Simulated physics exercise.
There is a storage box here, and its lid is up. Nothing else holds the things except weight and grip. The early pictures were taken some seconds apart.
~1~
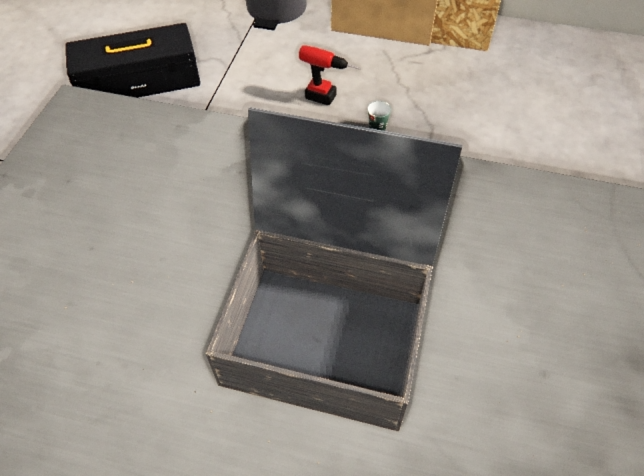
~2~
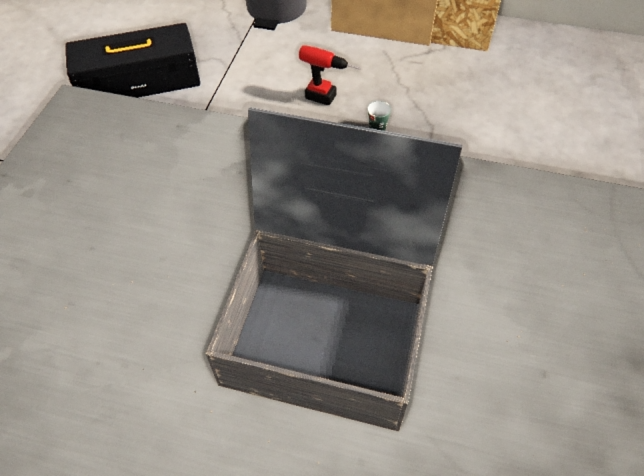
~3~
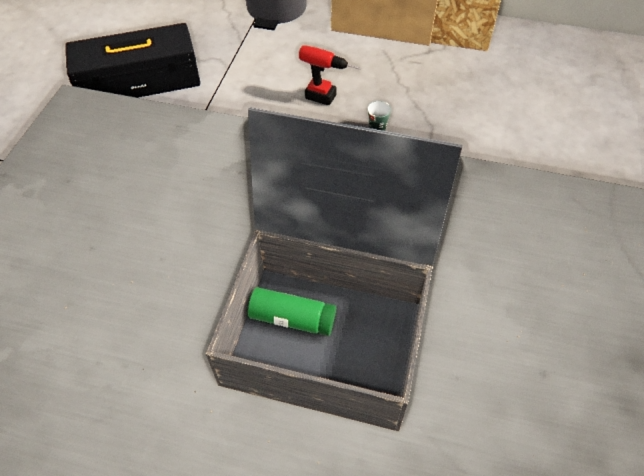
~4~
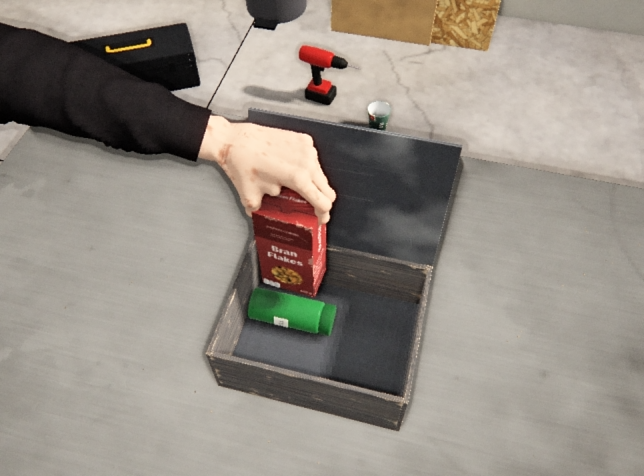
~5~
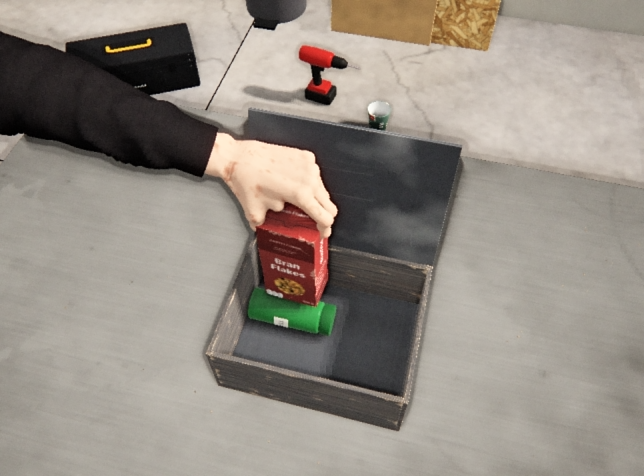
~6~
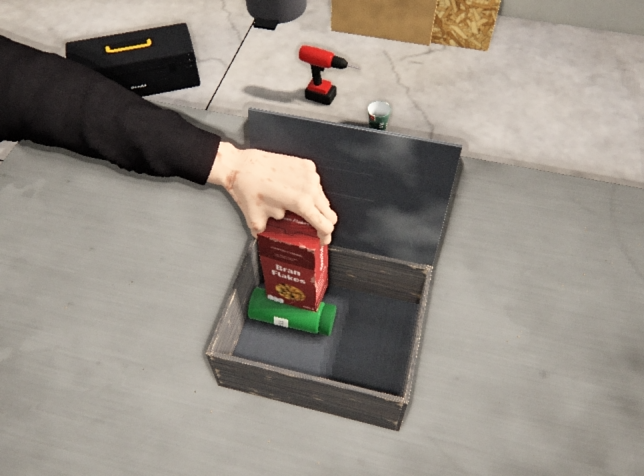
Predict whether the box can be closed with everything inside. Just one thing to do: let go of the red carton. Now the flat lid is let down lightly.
The box cannot be closed.
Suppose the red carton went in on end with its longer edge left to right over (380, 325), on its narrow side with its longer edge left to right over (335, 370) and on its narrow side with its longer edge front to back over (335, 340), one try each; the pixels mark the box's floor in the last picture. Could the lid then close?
Try one: The lid remains open; try two: It comes all the way down; try three: It comes all the way down.
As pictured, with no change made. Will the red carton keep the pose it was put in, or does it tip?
After all that, it finishes out of line.
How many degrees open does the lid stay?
Some 90° above the rim.
Then, 0.30 s past the last view, red carton rocked 28° from its first pose near (298, 265); green shaker displaced a little.
Then, 1.00 s past the last view, lid starting down; red carton rocked 36° from its first pose near (296, 276); green shaker displaced about its own width.
Then, 1.20 s past the last view, lid starting down; red carton rocked 42° from its first pose near (294, 286); green shaker displaced about its own width.
Then, 1.40 s past the last view, lid 89° above the rim; red carton rocked 51° from its first pose near (294, 297); green shaker displaced well along.
Finally, lid 89° above the rim; down or leaning hard in the box, red carton; moved from the start, green shaker. Final places as the last picture's camera would see them, red carton near (294, 297).
